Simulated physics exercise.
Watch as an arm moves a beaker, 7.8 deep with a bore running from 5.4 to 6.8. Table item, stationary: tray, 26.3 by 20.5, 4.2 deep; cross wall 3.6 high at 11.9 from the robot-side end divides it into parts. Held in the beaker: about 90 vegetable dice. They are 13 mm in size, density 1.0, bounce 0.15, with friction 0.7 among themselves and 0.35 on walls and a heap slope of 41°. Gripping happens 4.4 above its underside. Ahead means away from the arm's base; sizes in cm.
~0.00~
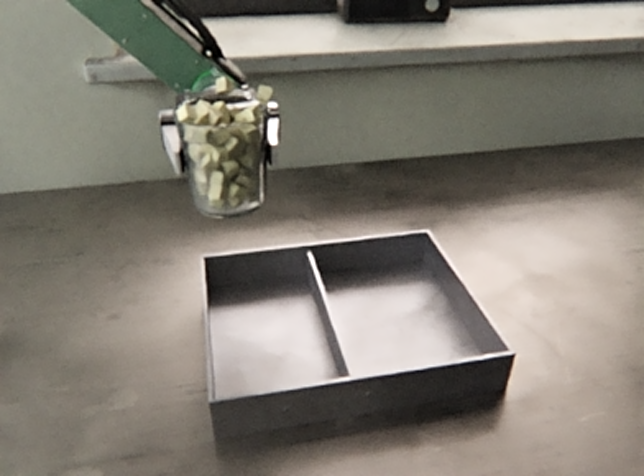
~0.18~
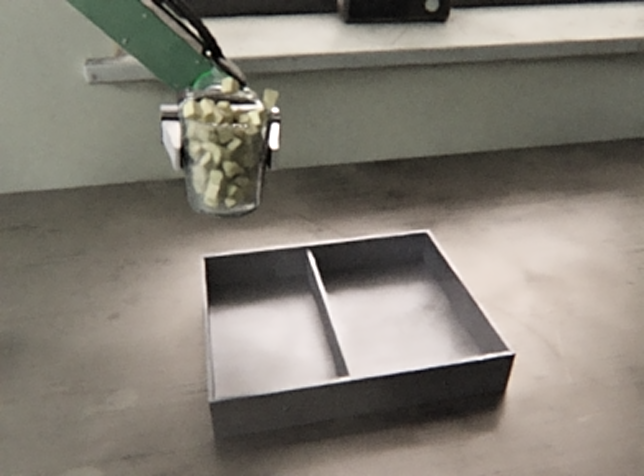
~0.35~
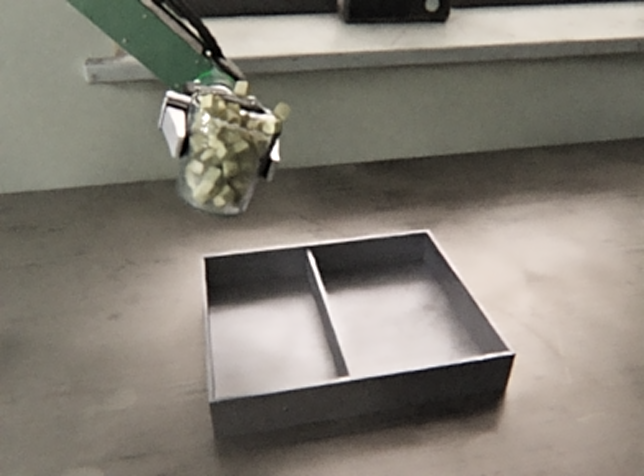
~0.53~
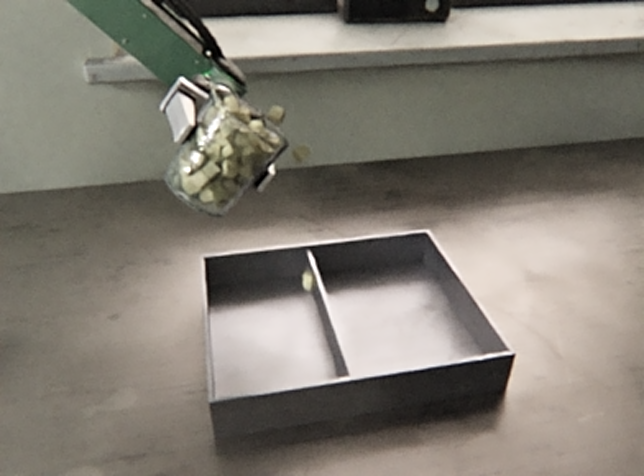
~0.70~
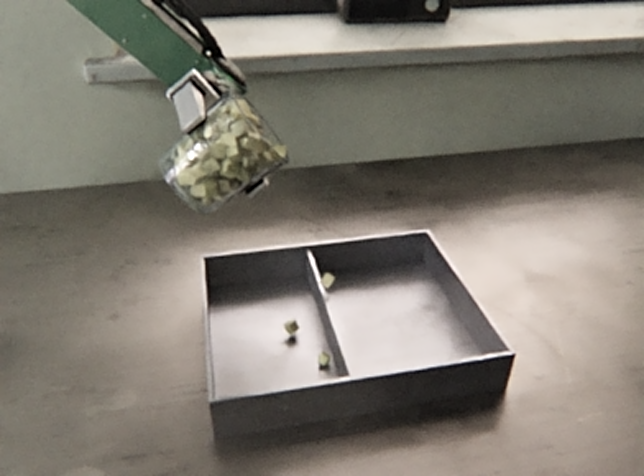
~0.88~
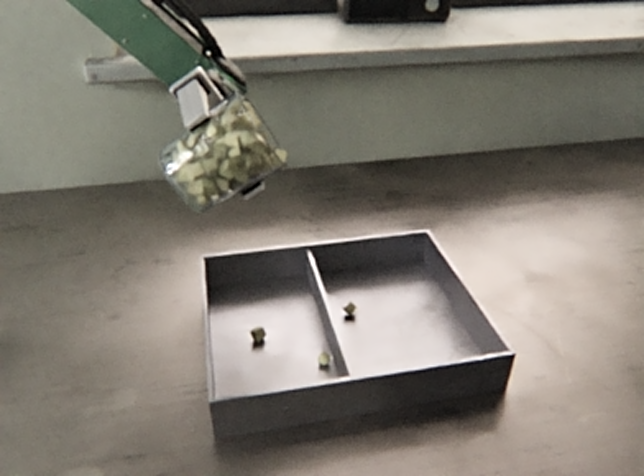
We see a green robotic arm holding a clear beaker of pale green vegetable dice above a divided grey tray, tilting it progressively to the right as a few pieces drop out, landing on both sides of the divider.
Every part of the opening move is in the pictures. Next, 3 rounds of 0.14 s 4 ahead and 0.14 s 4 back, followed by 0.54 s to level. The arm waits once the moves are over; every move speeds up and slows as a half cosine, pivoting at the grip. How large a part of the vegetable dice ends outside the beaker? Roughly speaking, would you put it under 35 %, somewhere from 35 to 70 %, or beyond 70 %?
Roughly, under 35 %.
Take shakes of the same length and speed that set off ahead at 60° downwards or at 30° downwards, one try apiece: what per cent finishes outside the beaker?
Try one gives about 5 in a hundred, try two about 5 in a hundred.
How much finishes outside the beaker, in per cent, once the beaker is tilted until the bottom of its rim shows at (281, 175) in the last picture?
About 65 percent.
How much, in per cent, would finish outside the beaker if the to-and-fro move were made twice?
Roughly 20 percent.
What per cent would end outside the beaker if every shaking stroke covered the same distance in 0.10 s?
In that case some 50 per cent.
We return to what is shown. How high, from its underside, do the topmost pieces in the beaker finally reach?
The top sits some 7.5 cm up.
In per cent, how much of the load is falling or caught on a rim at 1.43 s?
Around 4 percent of the load.
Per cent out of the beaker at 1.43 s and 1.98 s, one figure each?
Estimates in order: Close to 20, close to 25.
By 1.43 s, tilted 59° forward, highest piece 23 above the table; 74 in the beaker, 10 in the robot-side part, 5 in the far-side part, 4 in flight or on a rim.
By 1.98 s, tilted 31° forward, highest piece 23 above the table; 69 in the beaker, 17 in the robot-side part, 7 in the far-side part.
By 2.46 s, level, highest piece 24 above the table; 69 in the beaker, 17 in the robot-side part, 7 in the far-side part.
By 3.51 s, level, highest piece 24 above the table; 69 in the beaker, 17 in the robot-side part, 7 in the far-side part.
Final count, 69 in the beaker, 17 in the robot-side part, 7 in the far-side part. That is 26 % outside the beaker.
